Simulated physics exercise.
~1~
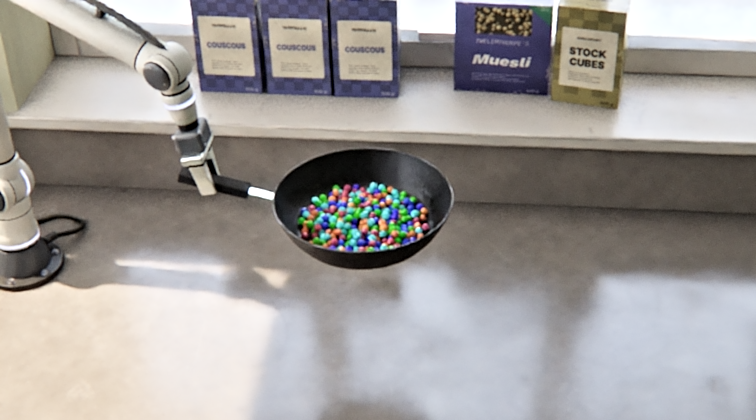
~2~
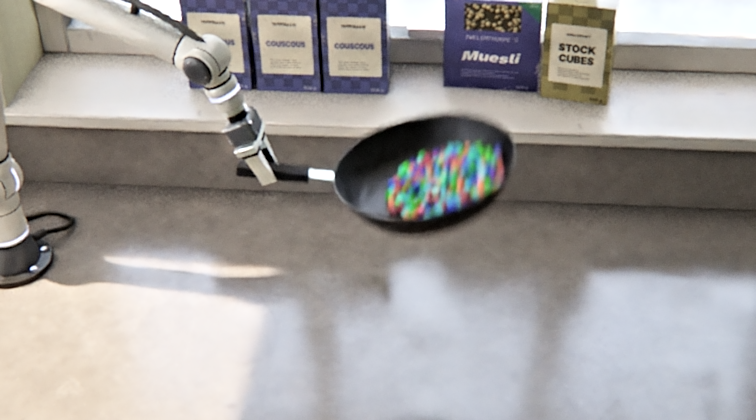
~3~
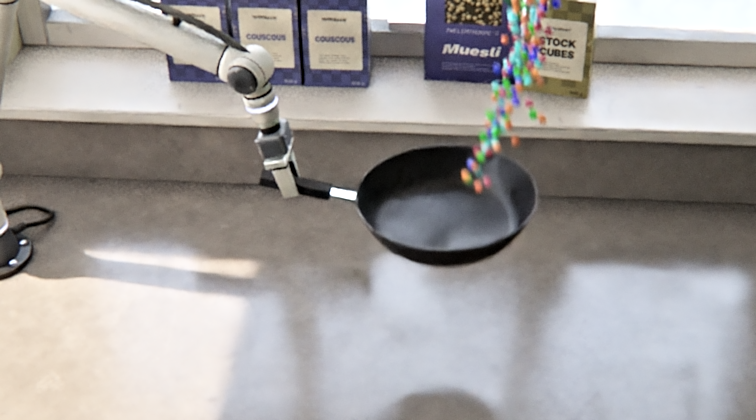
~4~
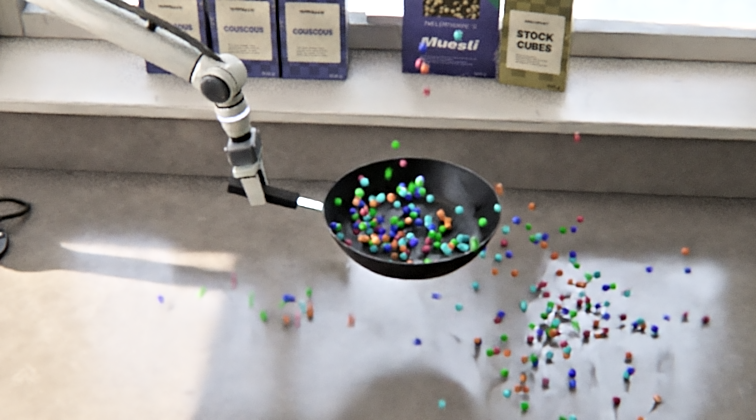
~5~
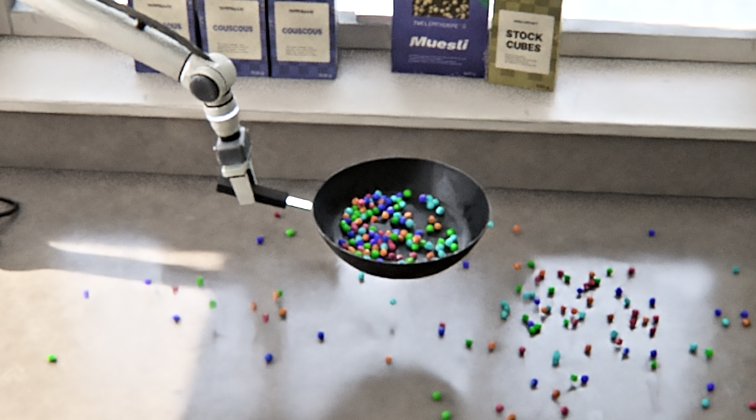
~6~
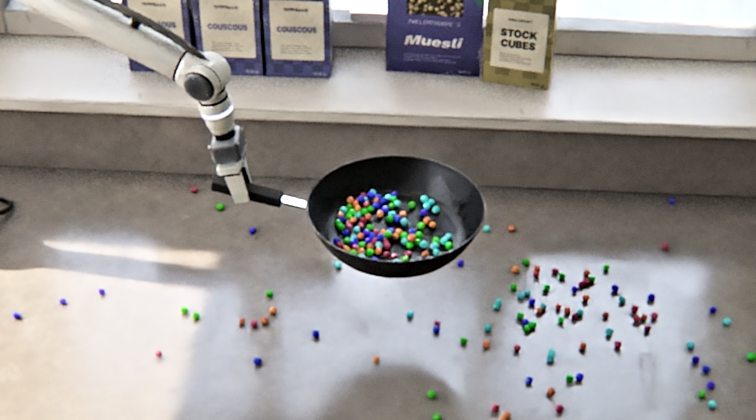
Colourful round sweets flying up from a black frying pan swung by a robot arm, many scattering across the grey counter, others landing back inside.
